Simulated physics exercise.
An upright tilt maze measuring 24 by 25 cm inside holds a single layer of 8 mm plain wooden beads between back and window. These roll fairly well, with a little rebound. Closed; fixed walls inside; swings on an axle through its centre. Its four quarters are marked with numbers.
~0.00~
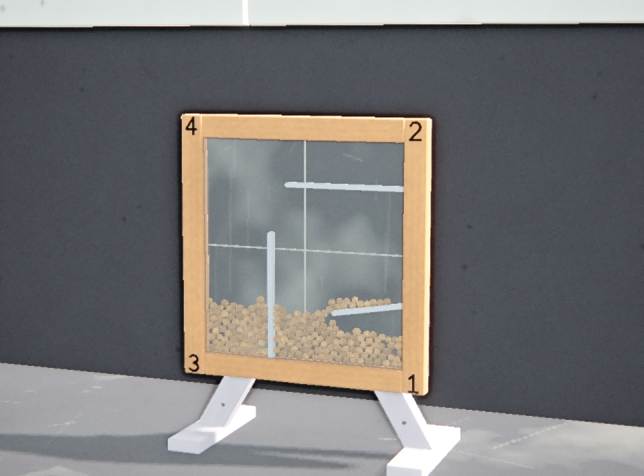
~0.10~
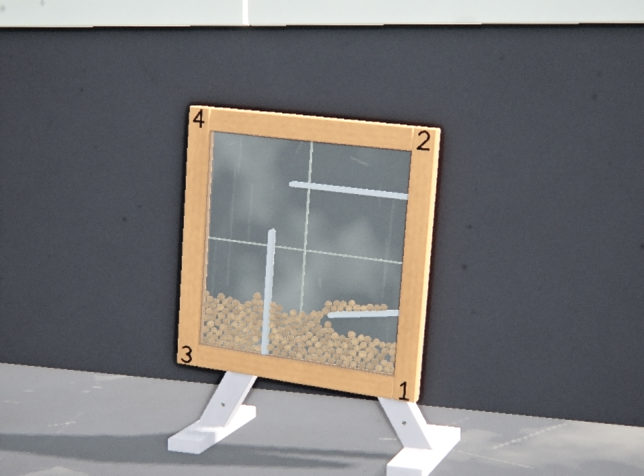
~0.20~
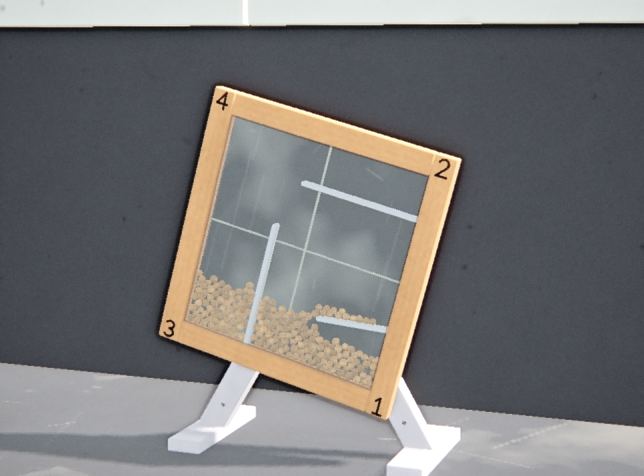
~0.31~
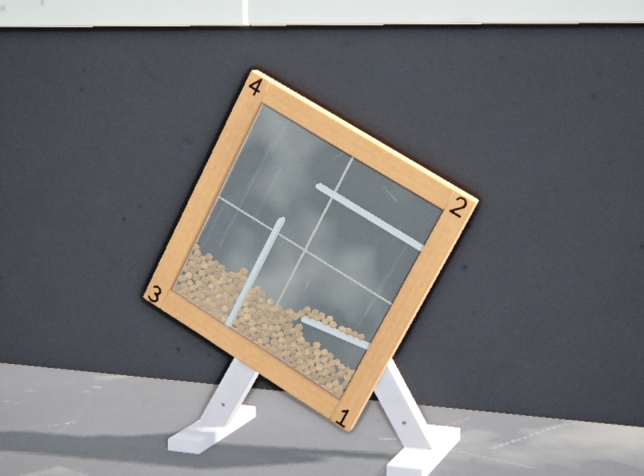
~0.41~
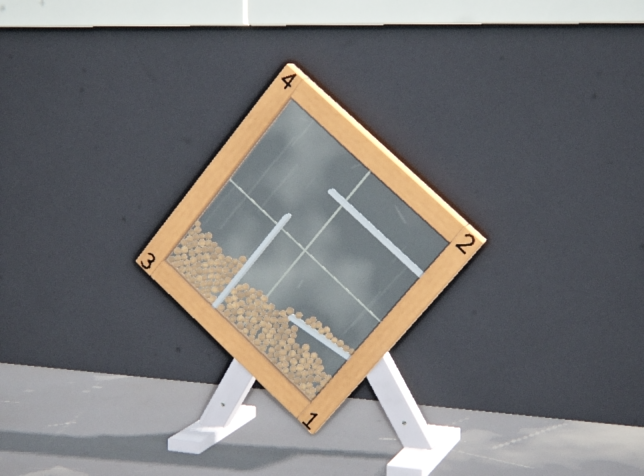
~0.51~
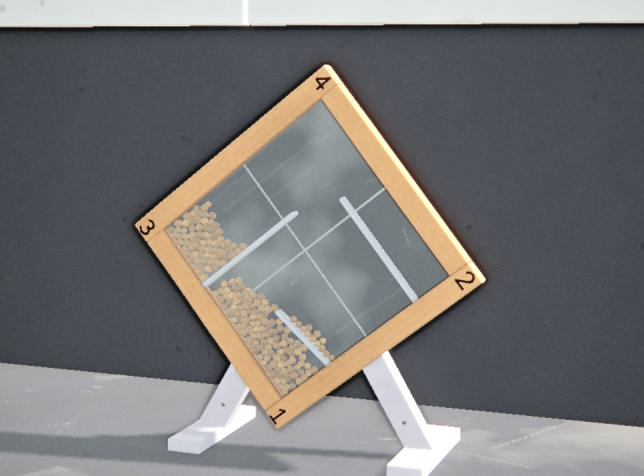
Against a dark wall, a wooden-framed clear panel of small tan beads turning clockwise on white feet, the beads shifting inside.
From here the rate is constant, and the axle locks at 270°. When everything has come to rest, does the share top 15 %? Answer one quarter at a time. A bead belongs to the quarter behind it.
Quarter 1 - no; quarter 2 - no; quarter 3 - yes; quarter 4 - yes.
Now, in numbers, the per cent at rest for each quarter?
Quarter 1: 0; quarter 2: 0; quarter 3: 25; quarter 4: 75.
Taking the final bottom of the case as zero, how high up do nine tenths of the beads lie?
That height is around 9 cm.
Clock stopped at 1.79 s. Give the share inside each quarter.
Quarter 1: 30; quarter 2: 40; quarter 3: 5; quarter 4: 25.
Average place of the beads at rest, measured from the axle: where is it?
Roughly 4 cm to the left of the axle and 8 cm beneath it.
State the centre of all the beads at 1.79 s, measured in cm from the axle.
The middle lies about 4 cm left of the axle and around 1 cm underneath.
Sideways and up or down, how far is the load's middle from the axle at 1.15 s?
Close to 6 cm leftward and 1 cm higher than the axle.
By 1.15 s it has turned 128°, the beads' middle is 6 cm left of and 1 cm above the axle; by quarter, no. 1, 60 %, no. 2, 5 %, no. 3, 20 %, no. 4, 15 %.
By 2.42 s it has turned 270°, the beads' middle is 6 cm left of and 6 cm below the axle; by quarter, no. 2, 5 %, no. 3, 15 %, no. 4, 80 %.
At rest by 4.1 s, no. 1, 0 %, no. 2, 0 %, no. 3, 25 %, no. 4, 75 %.
